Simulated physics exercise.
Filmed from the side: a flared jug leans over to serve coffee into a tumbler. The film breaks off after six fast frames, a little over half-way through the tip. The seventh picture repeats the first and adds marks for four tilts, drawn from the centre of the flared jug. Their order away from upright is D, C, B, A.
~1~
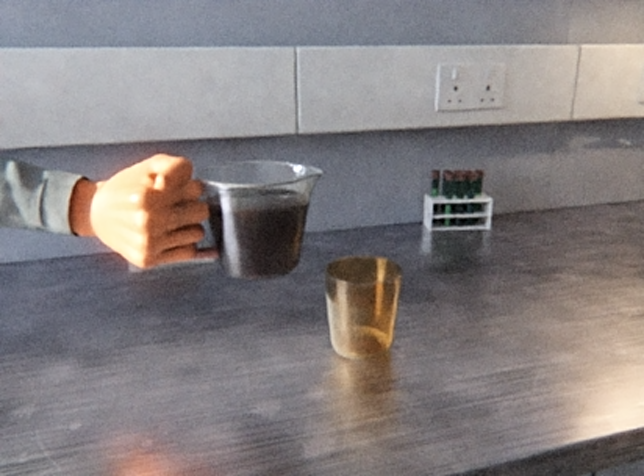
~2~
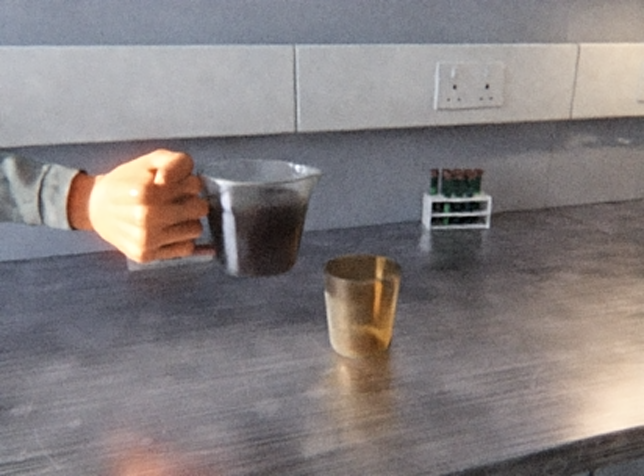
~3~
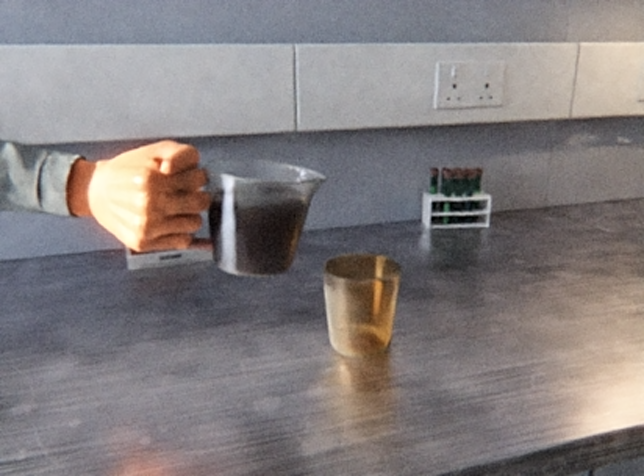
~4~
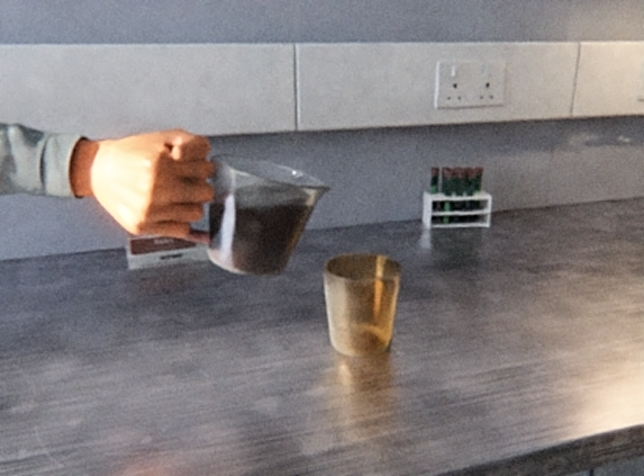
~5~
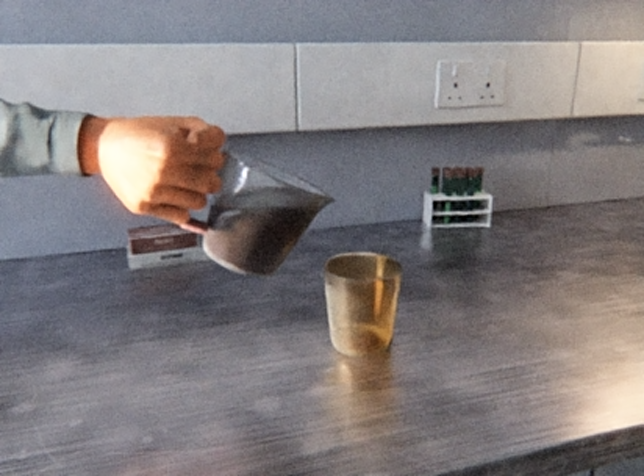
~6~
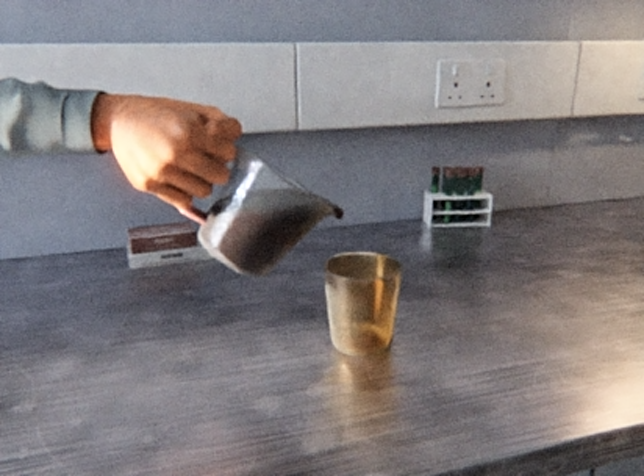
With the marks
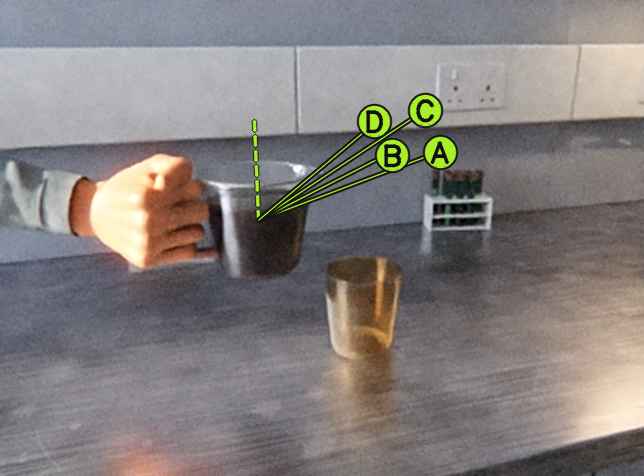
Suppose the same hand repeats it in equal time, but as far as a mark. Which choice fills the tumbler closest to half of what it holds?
D.
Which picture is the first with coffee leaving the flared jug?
Picture 6.
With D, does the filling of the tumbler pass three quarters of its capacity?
No.
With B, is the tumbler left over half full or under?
Over half.
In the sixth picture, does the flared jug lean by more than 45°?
No.
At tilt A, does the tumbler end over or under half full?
Over half.
On the marked copy, A at (424, 157); B at (376, 159); C at (411, 119); D at (362, 133).
For tilt A, the tumbler ends with about 90 % of what it can hold.
For tilt B, the tumbler ends with about 79 % of what it can hold.
For tilt C, the tumbler ends with about 64 % of what it can hold.
For tilt D, the tumbler ends with about 49 % of what it can hold.
